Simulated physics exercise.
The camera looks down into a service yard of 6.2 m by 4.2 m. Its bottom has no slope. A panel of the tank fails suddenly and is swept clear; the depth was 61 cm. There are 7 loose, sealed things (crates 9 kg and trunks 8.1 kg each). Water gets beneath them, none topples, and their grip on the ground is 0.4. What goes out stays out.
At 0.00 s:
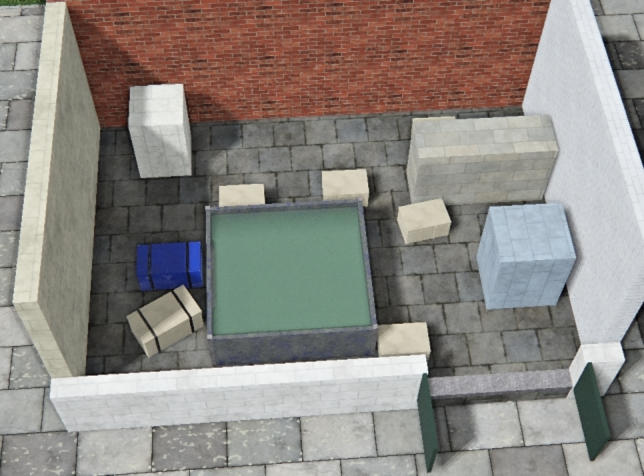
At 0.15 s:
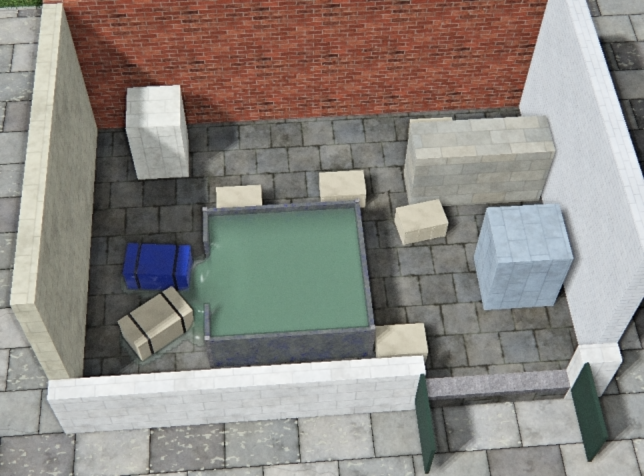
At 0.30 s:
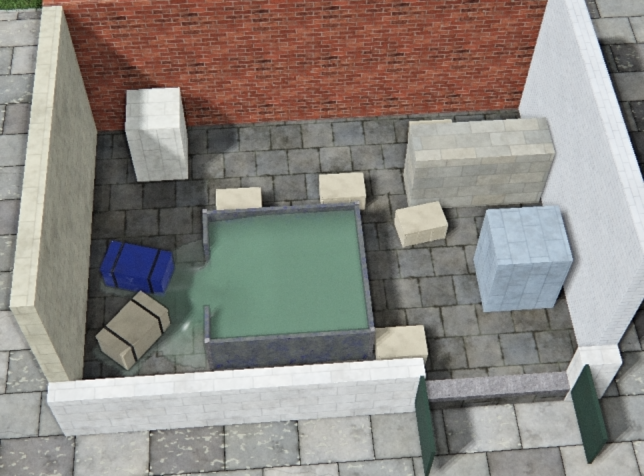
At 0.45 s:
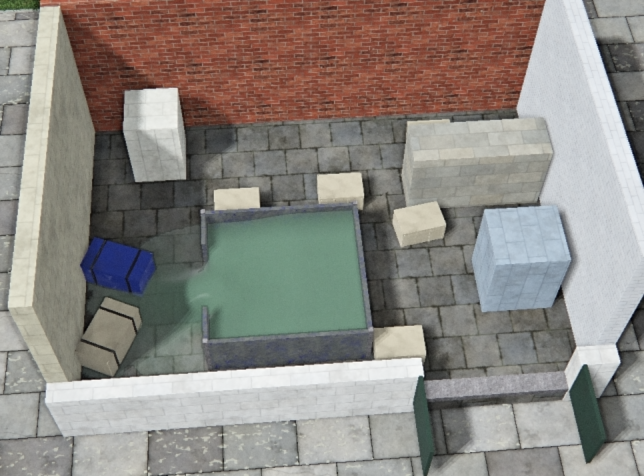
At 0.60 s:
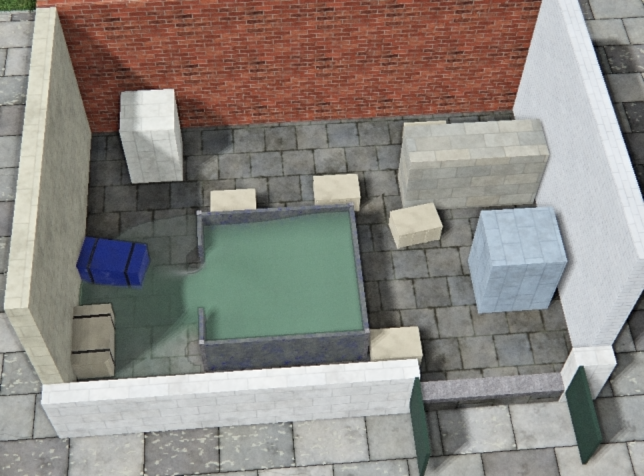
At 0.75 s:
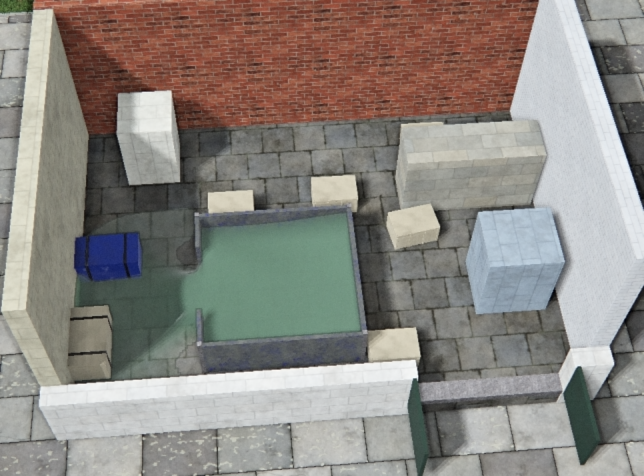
In a walled yard with a brick back wall, the left side of a tank of green water gave way, and water spread out, pushing a blue trunk and a tan one toward the left wall.
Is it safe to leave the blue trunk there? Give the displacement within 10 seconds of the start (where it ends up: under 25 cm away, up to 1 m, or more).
Blue trunk gets carried off.
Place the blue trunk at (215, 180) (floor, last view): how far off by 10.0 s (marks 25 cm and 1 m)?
It gets carried off.
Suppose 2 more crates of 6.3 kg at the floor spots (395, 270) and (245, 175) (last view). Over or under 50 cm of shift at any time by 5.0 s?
In that order: Less, past it.
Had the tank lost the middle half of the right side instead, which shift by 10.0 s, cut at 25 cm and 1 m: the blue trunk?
Then the blue trunk barely shifts.
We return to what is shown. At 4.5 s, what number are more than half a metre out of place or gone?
3 of them.
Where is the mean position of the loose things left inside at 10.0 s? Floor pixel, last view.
Near (396, 245).
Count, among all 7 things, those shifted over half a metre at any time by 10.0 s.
That makes 7.
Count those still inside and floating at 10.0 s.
At that moment 7.
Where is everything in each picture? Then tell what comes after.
The first frame shows the blue trunk at (169, 258), on the bottom; 3.5 m2 under water; 0 of 7 have shifted.
The second frame shows the blue trunk at (157, 259), on the bottom, 11 cm from its start; 3.9 m2 under water; 2 of 7 have shifted.
The third frame shows the blue trunk at (136, 261), on the bottom, 37 cm from its start; water covers 4.7 m2; 2 of 7 have shifted.
The fourth frame shows the blue trunk at (116, 259) rests on the ground, 61 cm from its start; water covers 5.8 m2; 2 of 7 have shifted.
The fifth frame shows the blue trunk at (111, 255), on the bottom, 63 cm from its start; 6.7 m2 under water; 2 of 7 have shifted.
The sixth frame shows the blue trunk at (106, 250) floats, 70 cm from its start; 7.0 m2 under water; 2 of 7 have shifted.
After 2.0 s the blue trunk is near (170, 178), 1.4 m from its start, aground; 0 of 7 are out; 1 afloat.
After 4.5 s the blue trunk is near (262, 183), 1.8 m from its start, afloat; 0 of 7 are out; 2 afloat.
After 7.0 s the blue trunk is near (402, 118), 4.0 m from its start, afloat; 0 of 7 are out; 5 afloat.
After 10.0 s the blue trunk is near (439, 125), 4.3 m from its start, afloat; 0 of 7 are out; 7 afloat.
